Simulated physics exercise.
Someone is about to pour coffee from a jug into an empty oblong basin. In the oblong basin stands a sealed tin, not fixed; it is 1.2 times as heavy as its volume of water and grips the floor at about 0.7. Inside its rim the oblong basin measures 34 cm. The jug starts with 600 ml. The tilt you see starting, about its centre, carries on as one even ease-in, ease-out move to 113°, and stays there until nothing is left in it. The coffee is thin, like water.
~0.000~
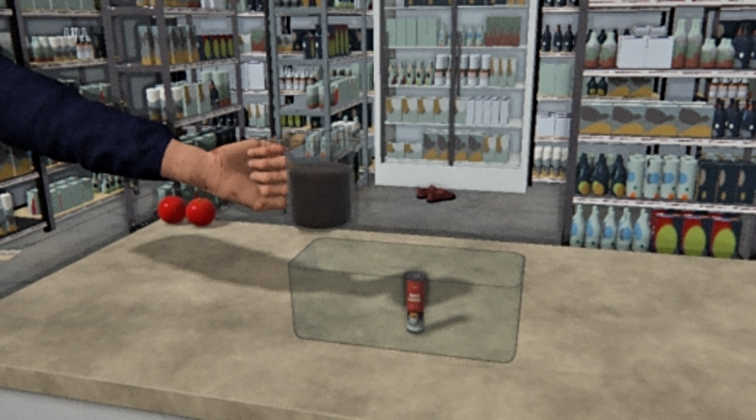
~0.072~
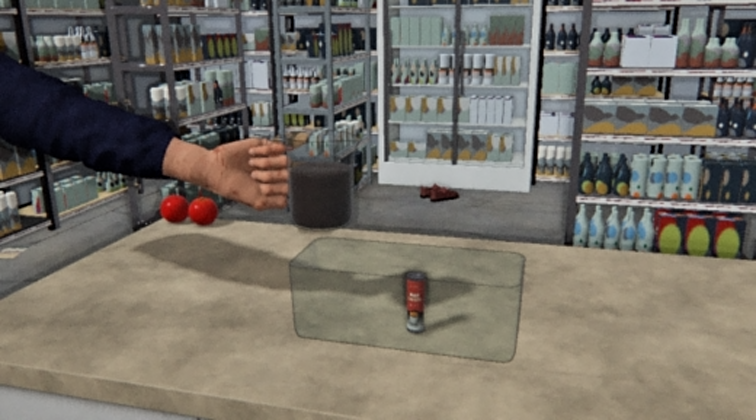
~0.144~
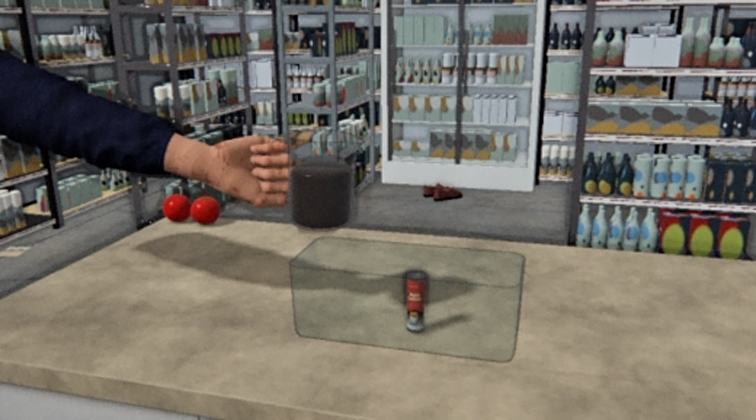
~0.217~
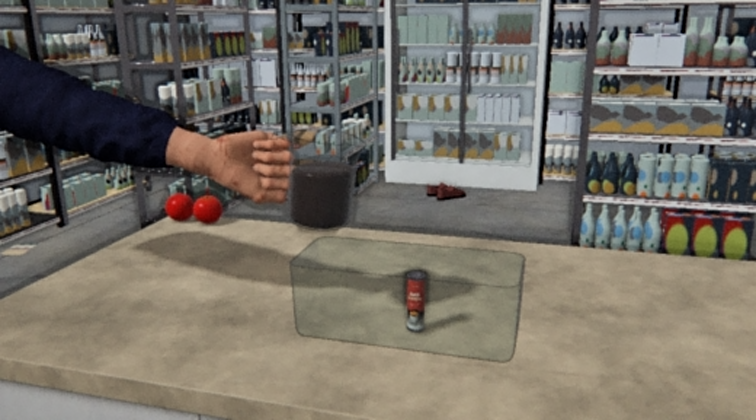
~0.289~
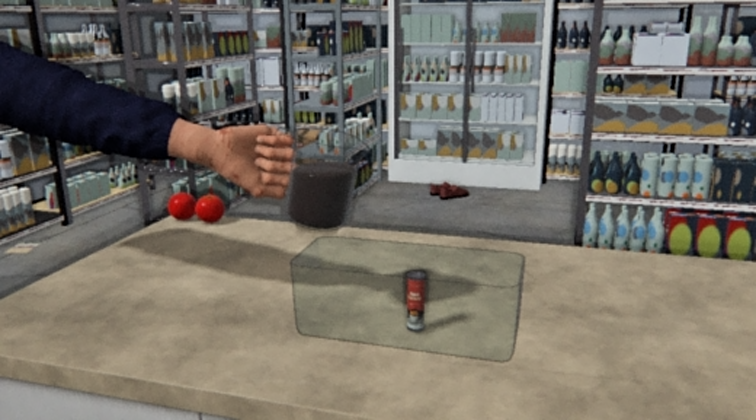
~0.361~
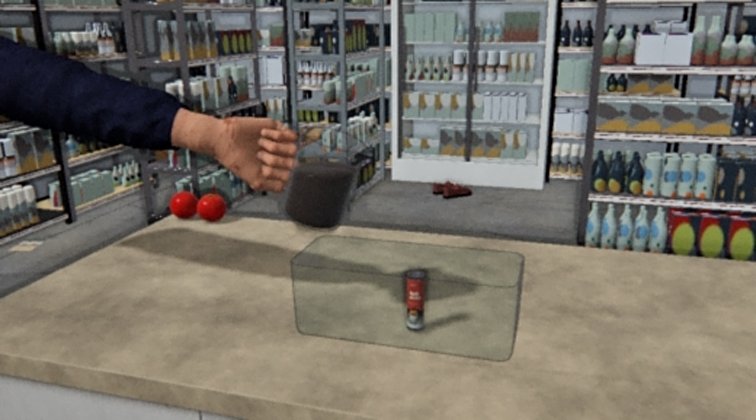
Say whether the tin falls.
It falls.
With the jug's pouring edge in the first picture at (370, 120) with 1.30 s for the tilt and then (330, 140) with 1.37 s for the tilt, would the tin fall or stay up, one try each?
First it falls; then it stays up.
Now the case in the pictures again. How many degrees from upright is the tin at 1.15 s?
About 25°.
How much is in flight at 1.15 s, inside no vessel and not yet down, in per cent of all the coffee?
Some 14 per cent.
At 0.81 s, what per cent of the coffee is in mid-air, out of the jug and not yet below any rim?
Near 8 in a hundred.
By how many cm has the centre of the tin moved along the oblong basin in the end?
About 9.5 cm.
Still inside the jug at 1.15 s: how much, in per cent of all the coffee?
Near 30 in a hundred.
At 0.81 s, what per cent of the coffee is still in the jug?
About 90 per cent.
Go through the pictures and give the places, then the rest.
The first frame shows tilt 0°; pouring edge (360, 139); surface from (292, 166) to (351, 169); the oblong basin's rim runs from (302, 252) to (523, 271); the tin's top is at (416, 278).
The second frame shows tilt 1°; pouring edge (361, 139); surface from (293, 166) to (352, 170).
The third frame shows tilt 3°; pouring edge (363, 141); surface from (294, 166) to (353, 170).
The fourth frame shows tilt 7°; pouring edge (366, 145); surface from (296, 166) to (353, 169).
The fifth frame shows tilt 12°; pouring edge (370, 149); surface from (296, 166) to (355, 170).
The sixth frame shows tilt 18°; pouring edge (373, 155); surface from (296, 167) to (357, 169).
Then, 0.81 s in, the tilt is 73° and 91 per cent is still to pour; the tin stands where it began.
Then, 1.15 s in, the tilt is 106° and 29 per cent is still to pour; the tin leans 25°.
Then, 1.49 s in, the tilt is 113° and 1 per cent is still to pour; the tin lies on its side.
Then, 1.87 s in, the tilt is 113° and 0 per cent is still to pour; the tin lies on its side.
Finally, the tin lies on its side.
